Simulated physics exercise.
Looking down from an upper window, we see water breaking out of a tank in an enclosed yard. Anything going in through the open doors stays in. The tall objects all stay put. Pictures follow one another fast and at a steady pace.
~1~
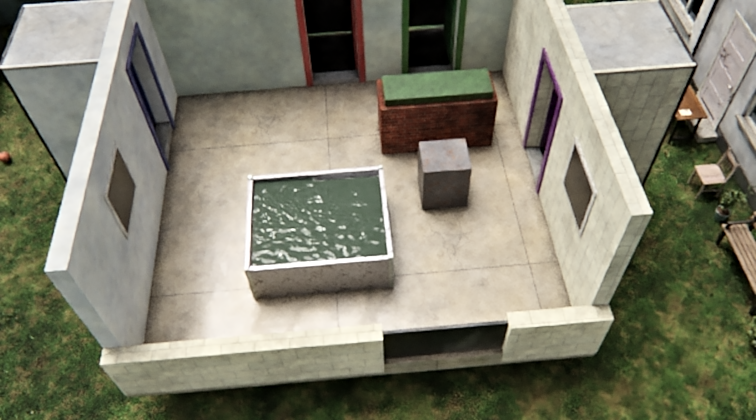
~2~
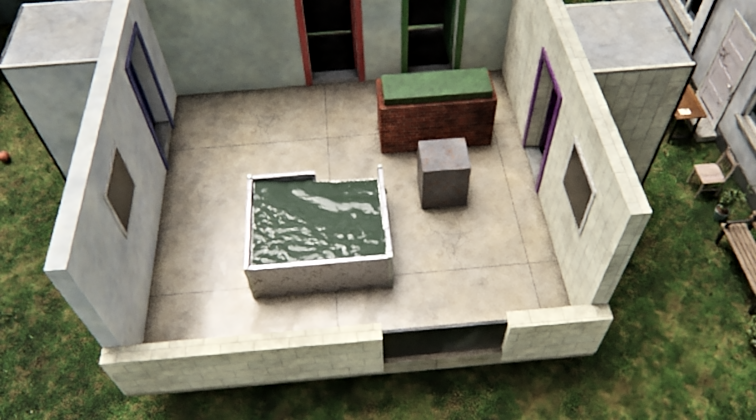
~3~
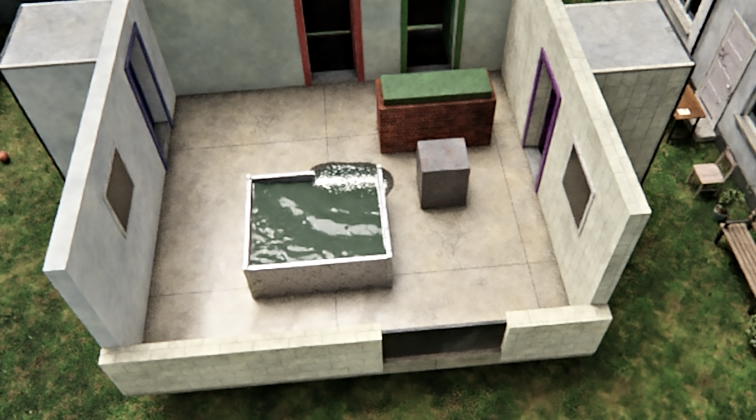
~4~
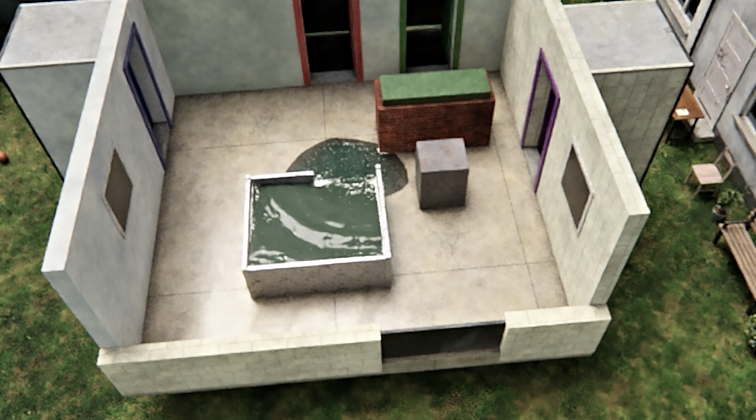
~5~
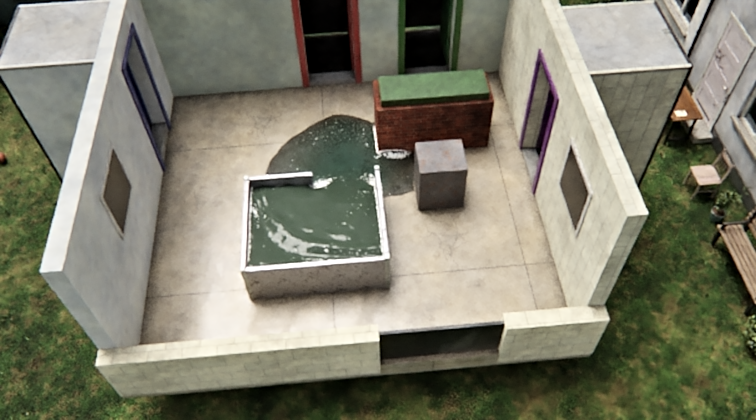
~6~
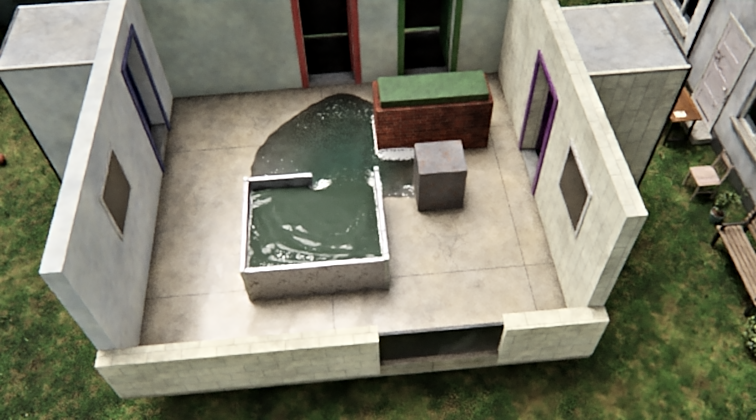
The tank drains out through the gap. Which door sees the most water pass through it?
The red door sees the most.
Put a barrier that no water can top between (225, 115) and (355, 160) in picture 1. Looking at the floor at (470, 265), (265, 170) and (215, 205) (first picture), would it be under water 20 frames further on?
First spot unreached, second soaked, third soaked.
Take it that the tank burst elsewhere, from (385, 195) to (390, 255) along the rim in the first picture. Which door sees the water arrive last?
The blue door.
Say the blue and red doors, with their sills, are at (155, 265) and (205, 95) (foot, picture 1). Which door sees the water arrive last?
The door marked blue.
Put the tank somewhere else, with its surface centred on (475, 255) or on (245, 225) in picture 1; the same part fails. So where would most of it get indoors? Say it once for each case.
First case, the one in purple; second case, the red one.
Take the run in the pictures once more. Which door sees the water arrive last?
That one is the blue one.
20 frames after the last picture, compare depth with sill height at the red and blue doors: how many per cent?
Close to 210 per cent for the first one and close to 50 per cent for the second.
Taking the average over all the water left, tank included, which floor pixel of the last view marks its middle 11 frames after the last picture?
The balance point is around (330, 194).
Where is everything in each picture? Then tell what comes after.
The first frame shows the open tank at (318, 219) is whole and still.
In the second frame, the front is at a hidden place, out from the gap on the open tank's far side.
In the third frame, the front is at (314, 172), out from the gap on the open tank's far side.
In the fourth frame, the front is at (329, 143), out from the gap on the open tank's far side.
In the fifth frame, water pours out on the open tank's far side and has run to (333, 119).
In the sixth frame, water pours out on the open tank's far side and has run to (343, 97).
A moment on, water covers 30 % of the floor; blue door not reached, purple door not reached, green door wet at the sill, nothing in, red door some in.
Next, water covers 40 % of the floor; blue door not reached, purple door some in, green door wet at the sill, nothing in, red door a lot in.
Then, water covers 50 % of the floor; blue door wet at the sill, nothing in, purple door a lot in, green door a trickle in, red door a lot in.
Later, water covers 80 % of the floor; blue door wet at the sill, nothing in, purple door a lot in, green door a trickle in, red door a lot in.
In the end, water covers 95 % of the floor; blue door wet at the sill, nothing in, purple door a lot in, green door a trickle in, red door a lot in; the red door has let in the most.
